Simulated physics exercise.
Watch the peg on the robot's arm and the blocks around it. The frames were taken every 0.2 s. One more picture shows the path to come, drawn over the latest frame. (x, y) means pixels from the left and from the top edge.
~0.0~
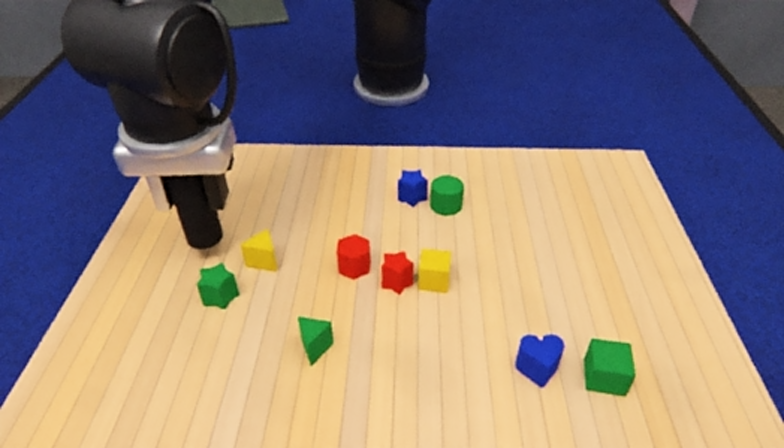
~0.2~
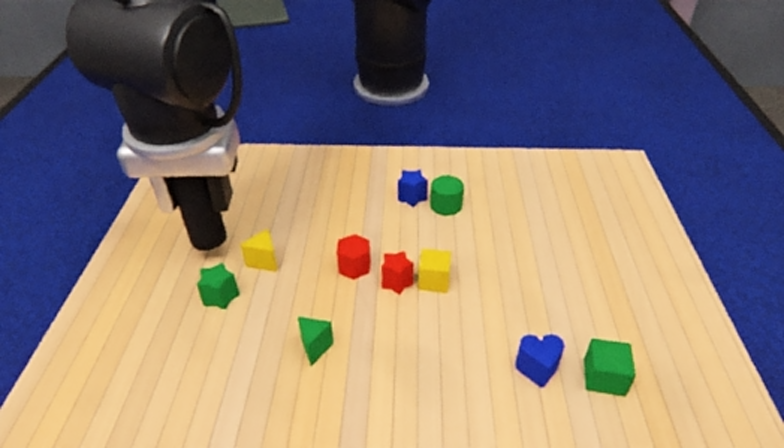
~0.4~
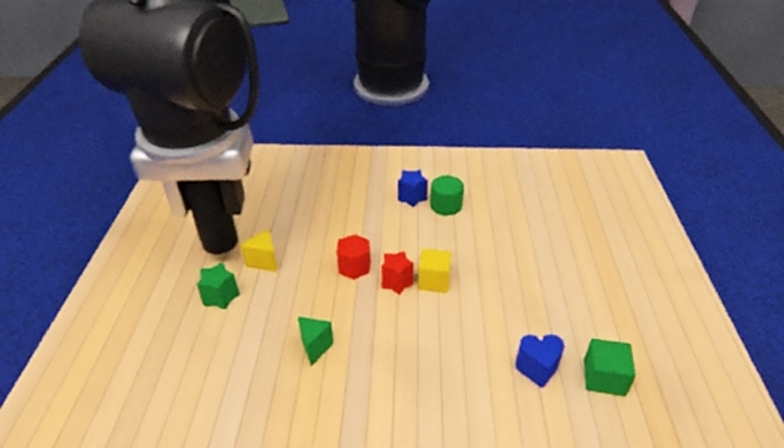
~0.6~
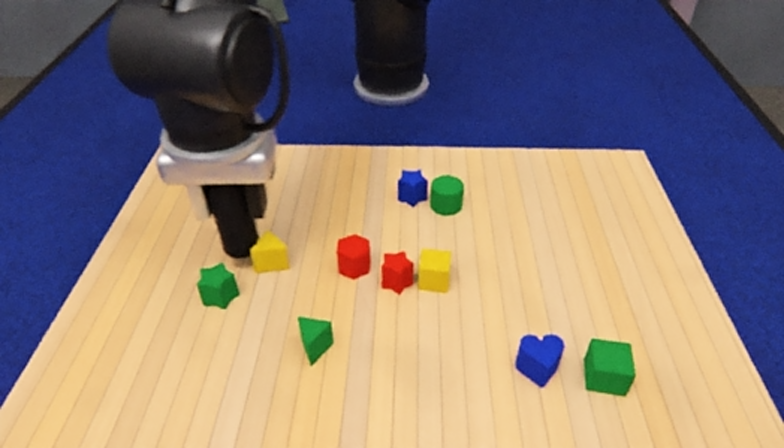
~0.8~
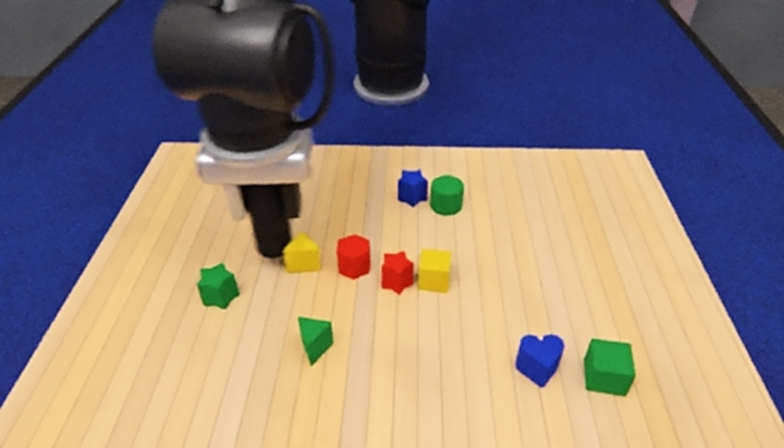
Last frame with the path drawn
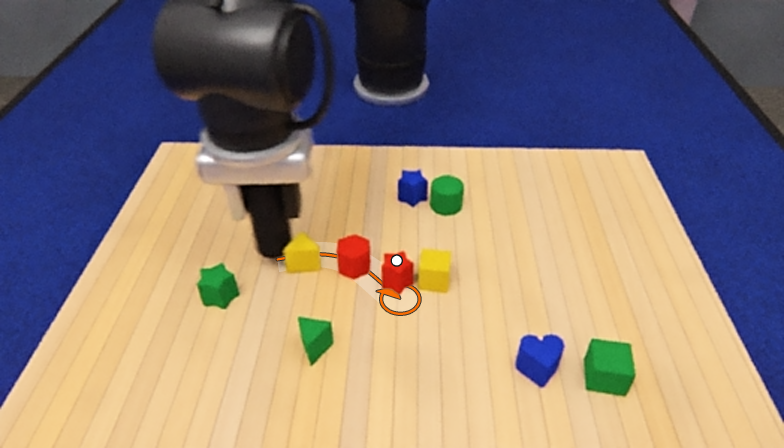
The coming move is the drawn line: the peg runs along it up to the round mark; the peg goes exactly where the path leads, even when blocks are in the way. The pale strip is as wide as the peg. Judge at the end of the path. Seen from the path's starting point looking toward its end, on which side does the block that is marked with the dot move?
Well, taking the path from its start to its end as straight ahead, the block that is marked with the dot moves to the right.
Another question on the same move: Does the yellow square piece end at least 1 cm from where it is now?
Answer: Yes.
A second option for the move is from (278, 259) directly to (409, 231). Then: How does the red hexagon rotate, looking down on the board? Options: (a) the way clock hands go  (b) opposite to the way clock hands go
b (opposite to the way clock hands go)
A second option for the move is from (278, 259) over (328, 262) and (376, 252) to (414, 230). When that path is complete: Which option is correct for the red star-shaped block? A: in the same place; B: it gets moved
Option B.
Path on the board, from (278, 259) via (326, 255) and (367, 271), ending at (400, 299); the dot is on the red star-shaped block.
On the path given first. One third of the way, peg (325, 241); yellow triangular piece (338, 251), turned 40° clockwise; red hexagon (368, 250), turned 35° anticlockwise.
Two thirds of the way, peg (367, 258); yellow triangular piece (353, 270), turned 90° clockwise; red hexagon (395, 266), turned 55° anticlockwise; red star-shaped block (425, 274); yellow square piece (450, 262), turned 35° anticlockwise.
At the end, peg (400, 285); yellow triangular piece (357, 277), turned 120° clockwise; red hexagon (430, 298), turned 45° anticlockwise; red star-shaped block (465, 293), turned 70° anticlockwise; yellow square piece (455, 263), turned 50° anticlockwise.
